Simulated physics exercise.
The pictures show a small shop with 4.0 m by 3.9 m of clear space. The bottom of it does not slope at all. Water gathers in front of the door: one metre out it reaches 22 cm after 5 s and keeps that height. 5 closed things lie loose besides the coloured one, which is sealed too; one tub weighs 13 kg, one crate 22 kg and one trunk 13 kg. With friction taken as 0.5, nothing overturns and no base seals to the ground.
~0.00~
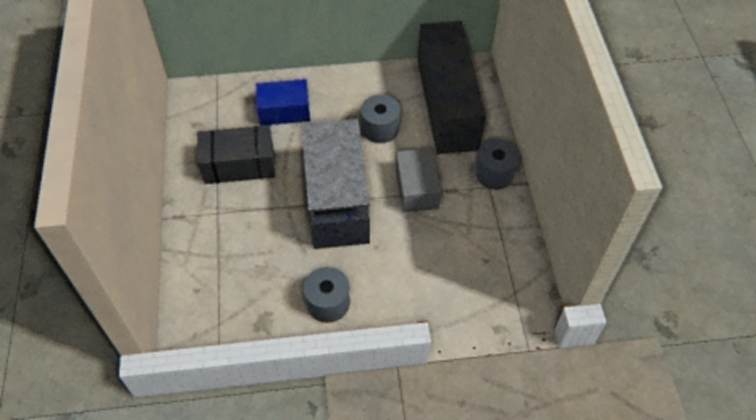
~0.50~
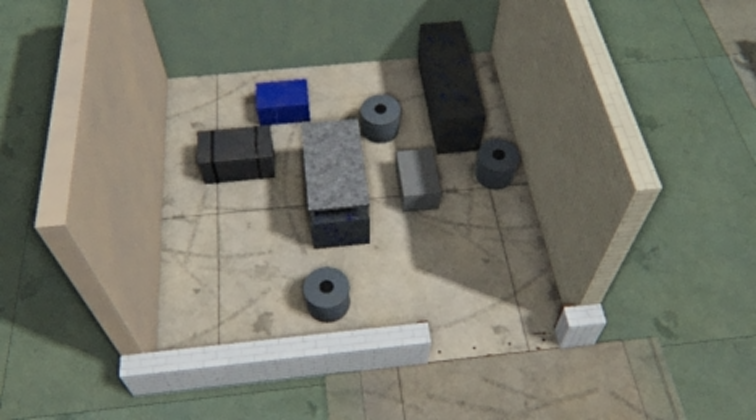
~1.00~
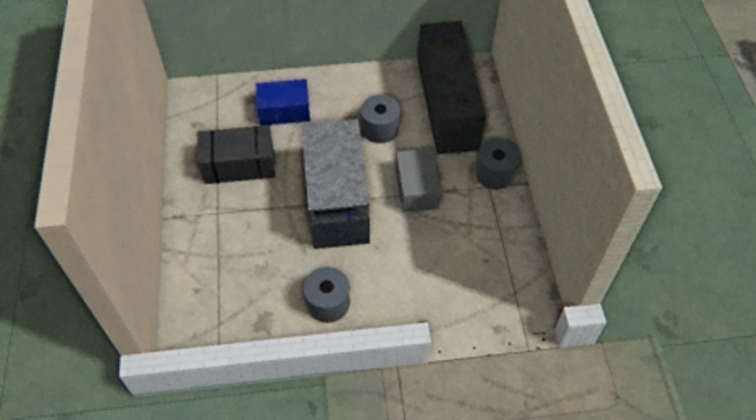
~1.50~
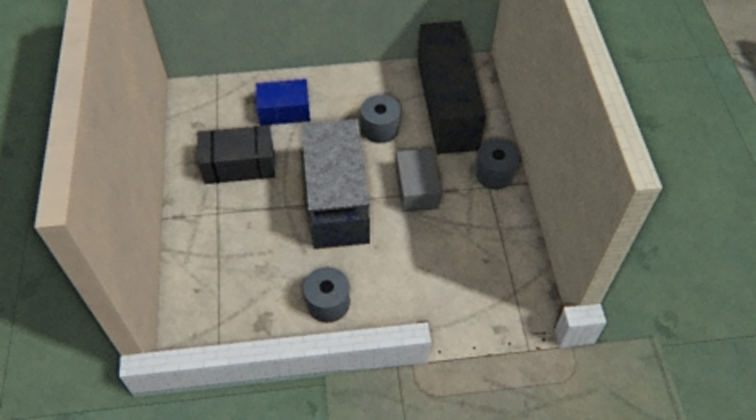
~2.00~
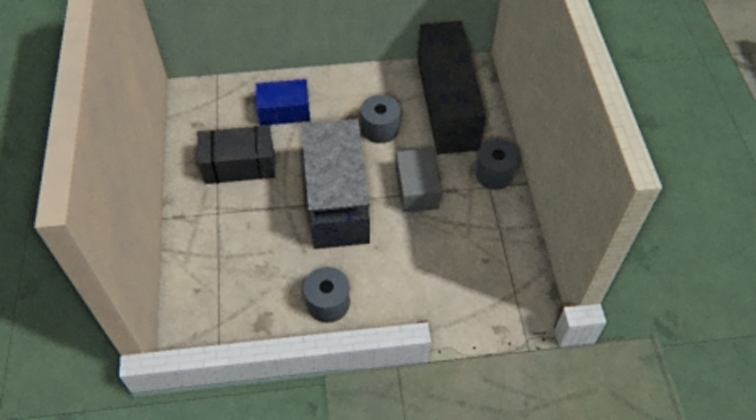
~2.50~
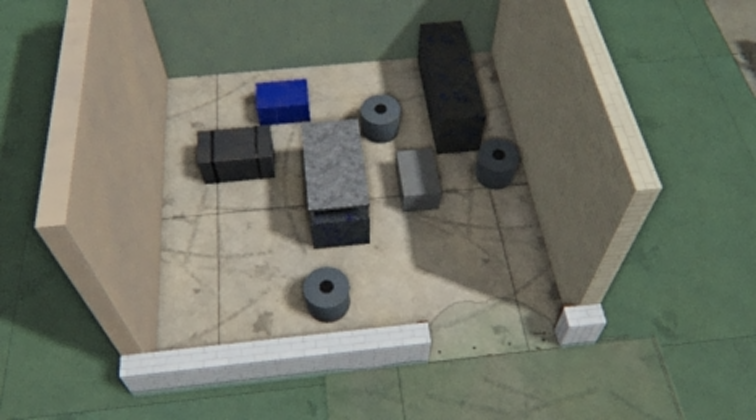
A small open-topped shop stood with a blue crate and dark objects inside as greenish water spread outside, gathered before the doorway, then crept just over its threshold, while nothing inside moved.
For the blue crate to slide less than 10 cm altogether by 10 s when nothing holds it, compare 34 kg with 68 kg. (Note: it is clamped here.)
Both are sufficient.
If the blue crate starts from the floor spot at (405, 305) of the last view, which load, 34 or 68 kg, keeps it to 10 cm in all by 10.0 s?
Note: Both OK.
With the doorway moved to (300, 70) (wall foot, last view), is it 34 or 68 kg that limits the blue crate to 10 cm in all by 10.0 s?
The answer is that only the greater mass suffices.
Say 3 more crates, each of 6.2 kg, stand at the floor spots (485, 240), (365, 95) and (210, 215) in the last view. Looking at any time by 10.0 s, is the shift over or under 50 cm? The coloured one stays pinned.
Listed in turn, they go over the bar, over the bar, beneath the bar.
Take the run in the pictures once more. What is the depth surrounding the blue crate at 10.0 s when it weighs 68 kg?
Depth: Approx. 6 cm.
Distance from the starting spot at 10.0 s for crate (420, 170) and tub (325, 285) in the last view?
120 cm and 0 cm respectively.
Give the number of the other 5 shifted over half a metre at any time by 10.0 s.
3.
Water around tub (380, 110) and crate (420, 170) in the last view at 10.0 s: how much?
Roughly 10 and 8 cm.
After 3.5 s the blue crate would be 0 cm from its start with 34 kg and 0 cm from its start with 68 kg; 0 cm of water round it then.
After 4.5 s the blue crate would be 0 cm from its start with 34 kg and 0 cm from its start with 68 kg; 0 cm of water round it then.
After 7.0 s the blue crate would be 0 cm from its start with 34 kg and 0 cm from its start with 68 kg; 3 cm of water round it then.
After 10.0 s the blue crate would be 0 cm from its start with 34 kg and 0 cm from its start with 68 kg; 6 cm of water round it then.
